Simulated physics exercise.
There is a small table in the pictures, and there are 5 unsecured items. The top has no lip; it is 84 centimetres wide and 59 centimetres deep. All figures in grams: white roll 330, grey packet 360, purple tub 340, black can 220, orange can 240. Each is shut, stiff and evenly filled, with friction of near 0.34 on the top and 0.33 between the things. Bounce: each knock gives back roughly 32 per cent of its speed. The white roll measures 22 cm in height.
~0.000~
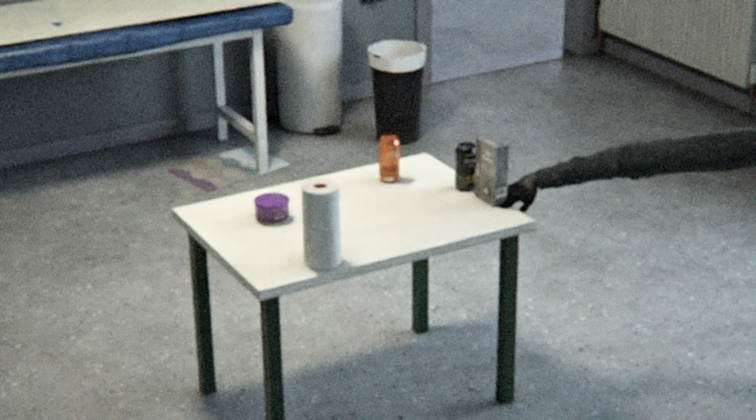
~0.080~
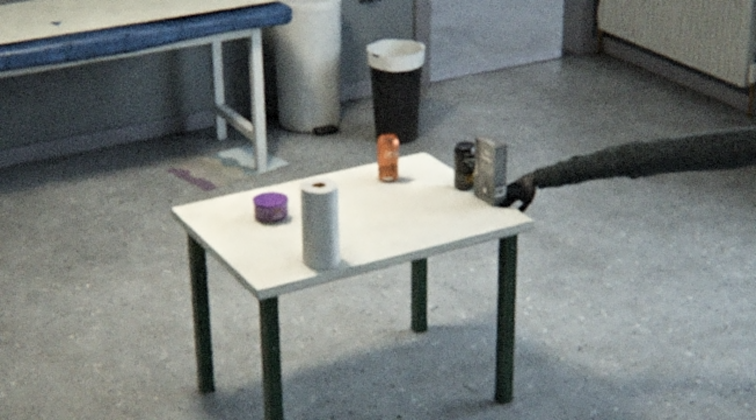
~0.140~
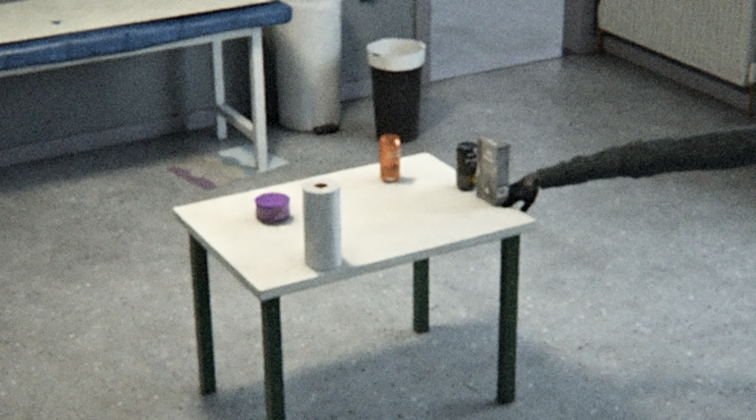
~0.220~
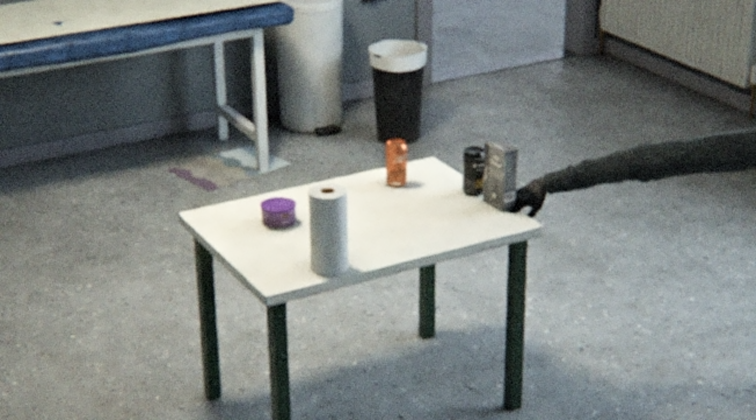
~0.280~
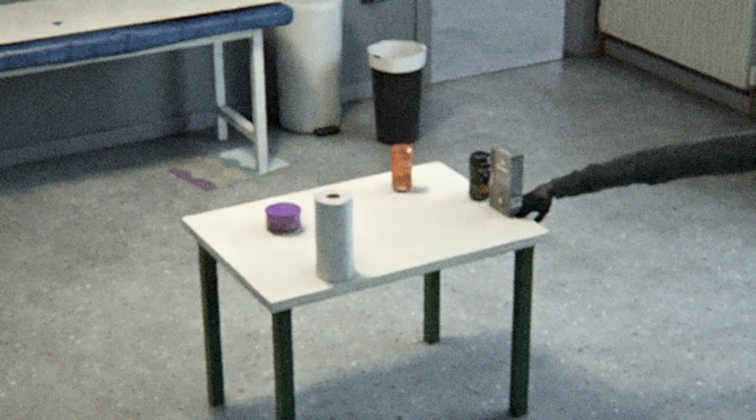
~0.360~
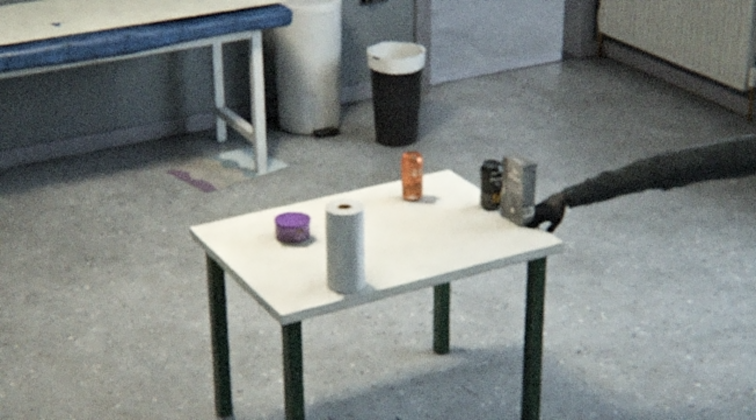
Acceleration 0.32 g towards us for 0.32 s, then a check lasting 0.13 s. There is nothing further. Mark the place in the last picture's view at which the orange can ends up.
(443, 198).
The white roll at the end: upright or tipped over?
In the last frame the white roll does not stay up.
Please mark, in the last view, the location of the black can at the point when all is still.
Near (526, 207).
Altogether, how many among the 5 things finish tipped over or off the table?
My answer is 1.
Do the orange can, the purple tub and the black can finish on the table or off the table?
When everything stops, the orange can is still in bounds, the purple tub is still in bounds, and the black can is still in bounds.
Around 0.56 s, table shifted 23 cm; orange can shifted 6 cm near (439, 194); white roll shifted 6 cm; grey packet shifted 6 cm.
Around 0.76 s, table shifted 23 cm; white roll now off the table; orange can shifted 9 cm near (443, 198); grey packet shifted 9 cm.
Around 1.06 s, table shifted 23 cm; orange can shifted 9 cm near (443, 198); grey packet shifted 9 cm; purple tub shifted 9 cm.
Finally (1.3 s), off the table, white roll; not toppled but over 5 cm from the start, grey packet, purple tub, black can and orange can. Final places as that camera would see them, orange can near (443, 198).
